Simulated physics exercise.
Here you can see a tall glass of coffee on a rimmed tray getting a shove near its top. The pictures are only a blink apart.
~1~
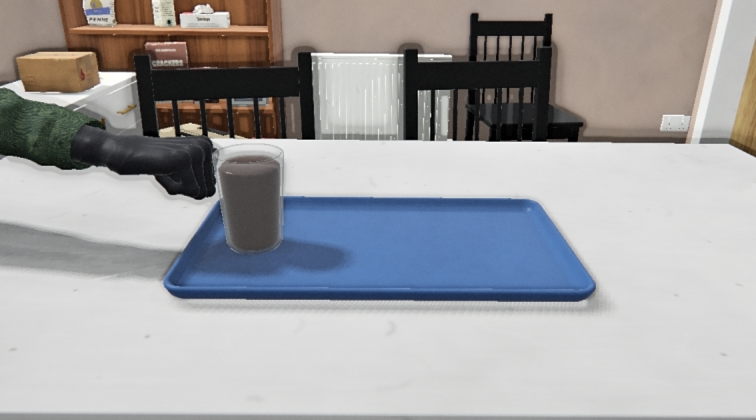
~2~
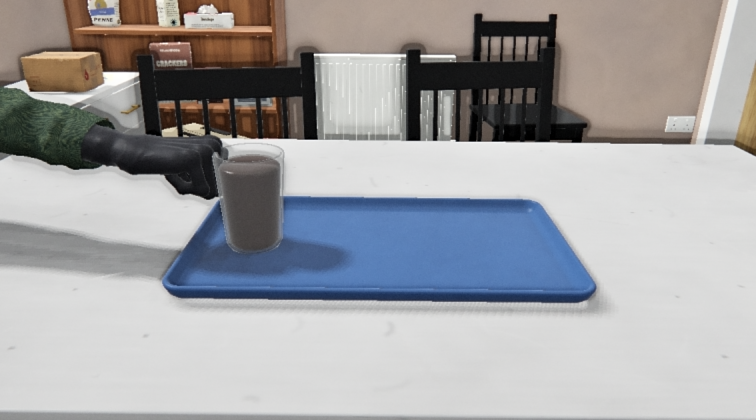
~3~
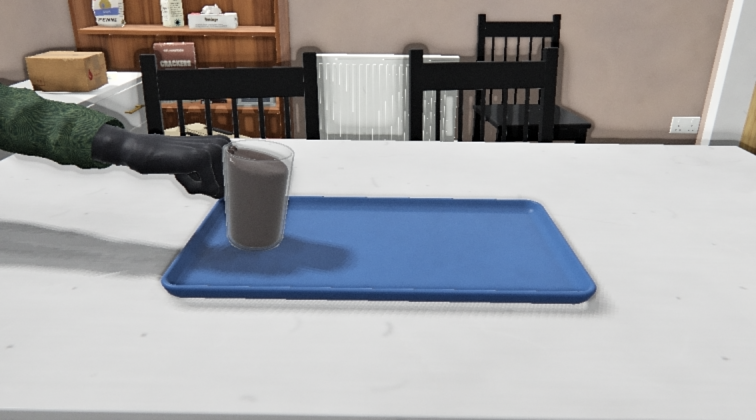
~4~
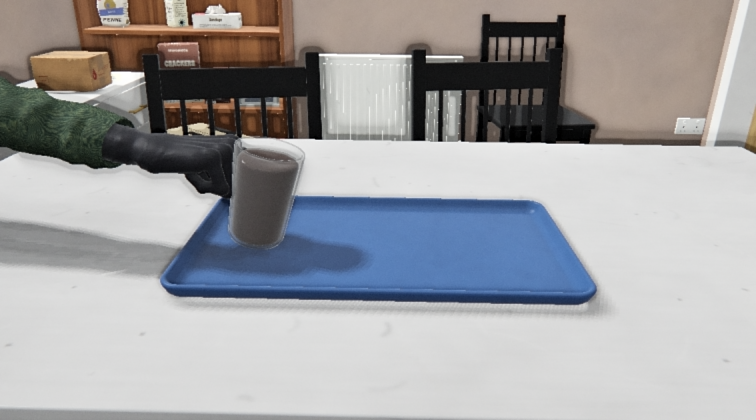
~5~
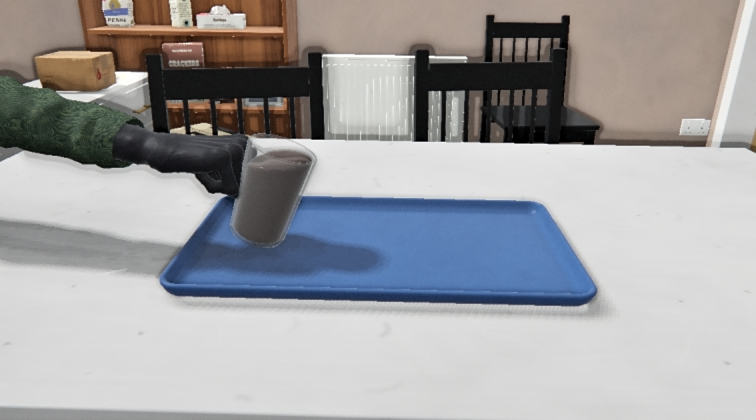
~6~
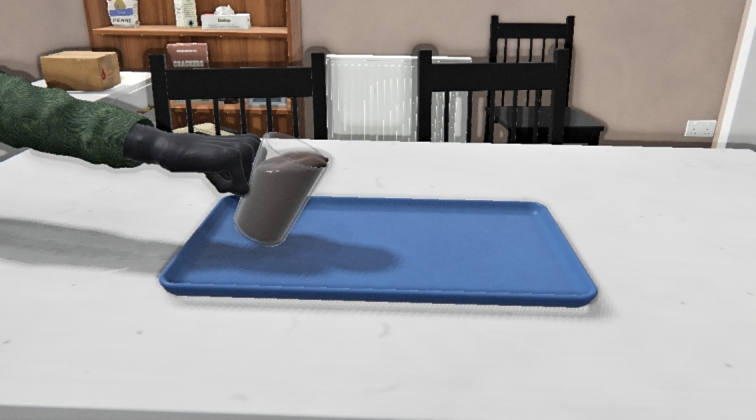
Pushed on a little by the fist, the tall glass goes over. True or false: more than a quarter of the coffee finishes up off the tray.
True.
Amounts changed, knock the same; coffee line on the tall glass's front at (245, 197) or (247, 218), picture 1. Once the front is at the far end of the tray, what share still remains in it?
45 % and 35 %.
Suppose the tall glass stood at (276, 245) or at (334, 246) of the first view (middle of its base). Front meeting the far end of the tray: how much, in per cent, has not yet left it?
The first gives 50 %, the second 65 %.
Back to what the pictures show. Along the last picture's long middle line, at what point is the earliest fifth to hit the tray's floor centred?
Around (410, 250).
A moment on, the tall glass lies on its side and 95 per cent is in the glass, 3 on the tray and 2 above or beyond its rim.
Next, the tall glass lies on its side and 55 per cent is in the glass, 39 on the tray and 6 above or beyond its rim.
Then the tall glass lies on its side and 31 per cent is in the glass, 54 on the tray and 15 above or beyond its rim.
Later the tall glass lies on its side and 16 per cent is in the glass, 43 on the tray and 41 above or beyond its rim.
Finally, 60 per cent is held by tray and glass, 40 is off the tray.
